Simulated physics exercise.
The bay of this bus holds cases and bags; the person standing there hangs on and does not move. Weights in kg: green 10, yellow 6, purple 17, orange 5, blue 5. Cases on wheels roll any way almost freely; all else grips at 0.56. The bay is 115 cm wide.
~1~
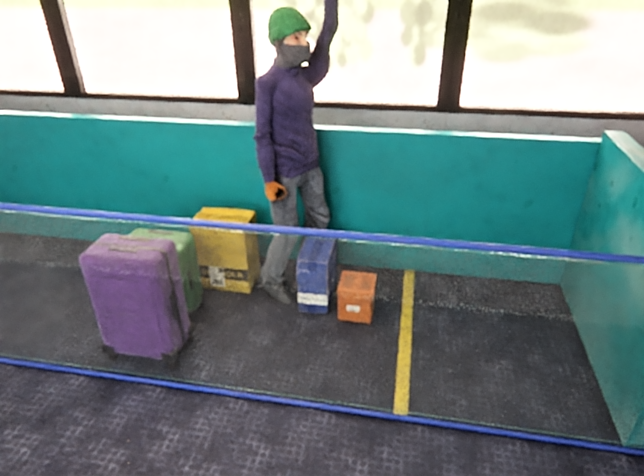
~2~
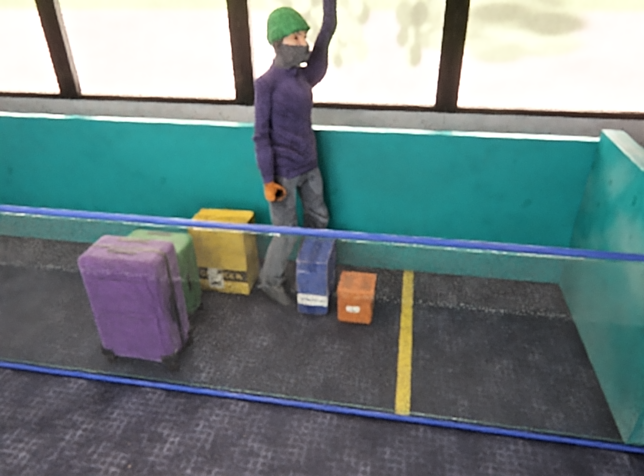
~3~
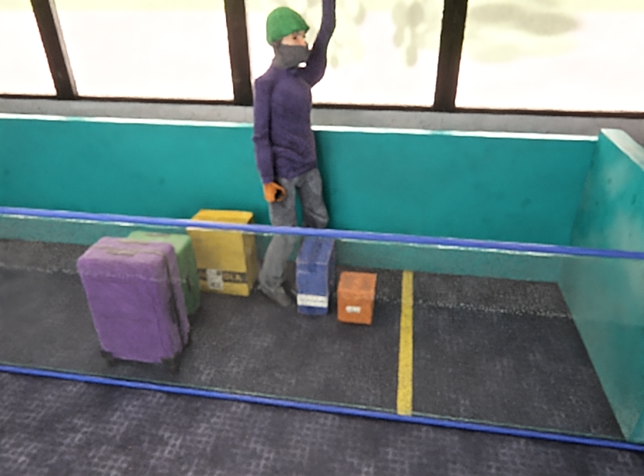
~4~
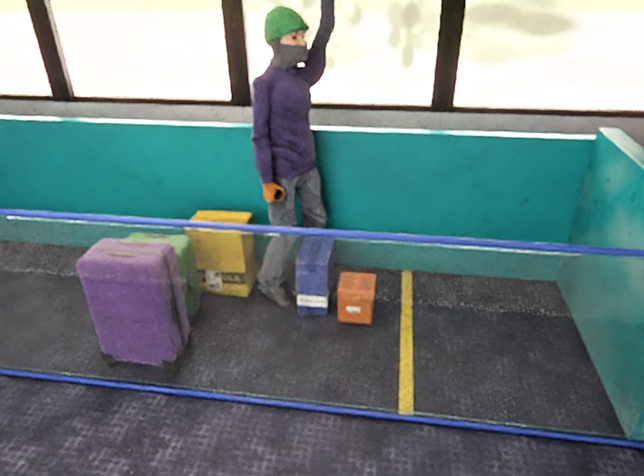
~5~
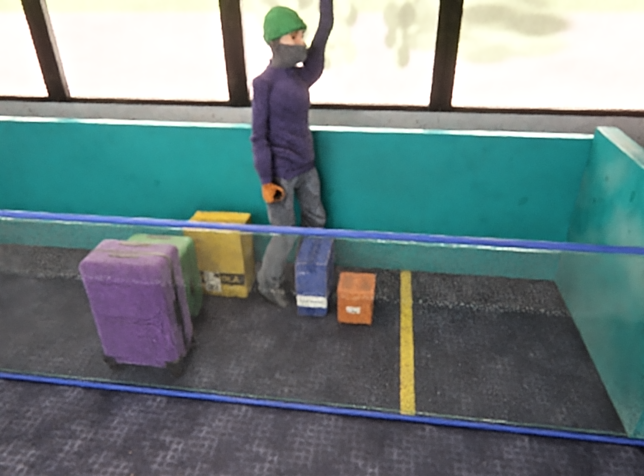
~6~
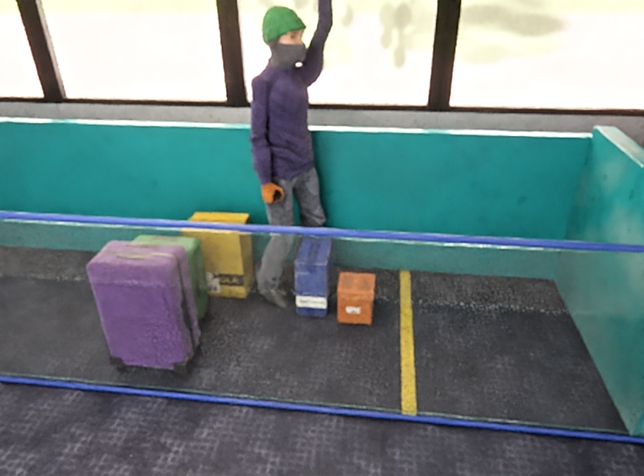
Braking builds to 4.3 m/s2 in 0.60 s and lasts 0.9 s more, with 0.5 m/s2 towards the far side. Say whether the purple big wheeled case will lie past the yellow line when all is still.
Here the purple big wheeled case crosses the yellow line.
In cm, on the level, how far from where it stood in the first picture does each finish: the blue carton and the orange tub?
Moved: Blue carton 90, orange tub 110.
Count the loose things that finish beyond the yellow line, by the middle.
In all, 4.
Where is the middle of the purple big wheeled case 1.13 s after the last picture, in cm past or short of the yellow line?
About 70 cm past it.
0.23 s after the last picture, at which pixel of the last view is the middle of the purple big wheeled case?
At about (191, 311).
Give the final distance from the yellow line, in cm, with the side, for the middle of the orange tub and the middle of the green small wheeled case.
Orange tub 80 past, green small wheeled case 50 past.
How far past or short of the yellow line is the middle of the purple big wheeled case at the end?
About 70 cm past it.
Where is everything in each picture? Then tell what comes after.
In the first picture, purple big wheeled case (141, 302), orange tub (357, 297).
In the second picture, purple big wheeled case (140, 304), orange tub (357, 298).
In the third picture, purple big wheeled case (139, 306), orange tub (357, 298).
In the fourth picture, purple big wheeled case (140, 307), orange tub (357, 298).
In the fifth picture, purple big wheeled case (142, 309), orange tub (356, 299).
In the sixth picture, purple big wheeled case (150, 311), orange tub (356, 299).
Then, 0.23 s after the last picture the purple big wheeled case is 102 cm short of the yellow line, tilted 0°, near (191, 311) in the last picture's view; the green small wheeled case 106 cm short of the yellow line, tilted 0°.
Then, 0.63 s after the last picture the purple big wheeled case is 20 cm short of the yellow line, tilted 0°, near (368, 312) in the last picture's view; the green small wheeled case 46 cm short of the yellow line, tilted 0°.
Then, 1.13 s after the last picture the purple big wheeled case is 69 cm past the yellow line, tilted 0°, near (571, 323) in the last picture's view; the green small wheeled case 49 cm past the yellow line, tilted 0°.
In the final state, green small wheeled case crosses the yellow line; yellow pack stops short of the yellow line; purple big wheeled case crosses the yellow line; orange tub crosses the yellow line; blue carton crosses the yellow line.
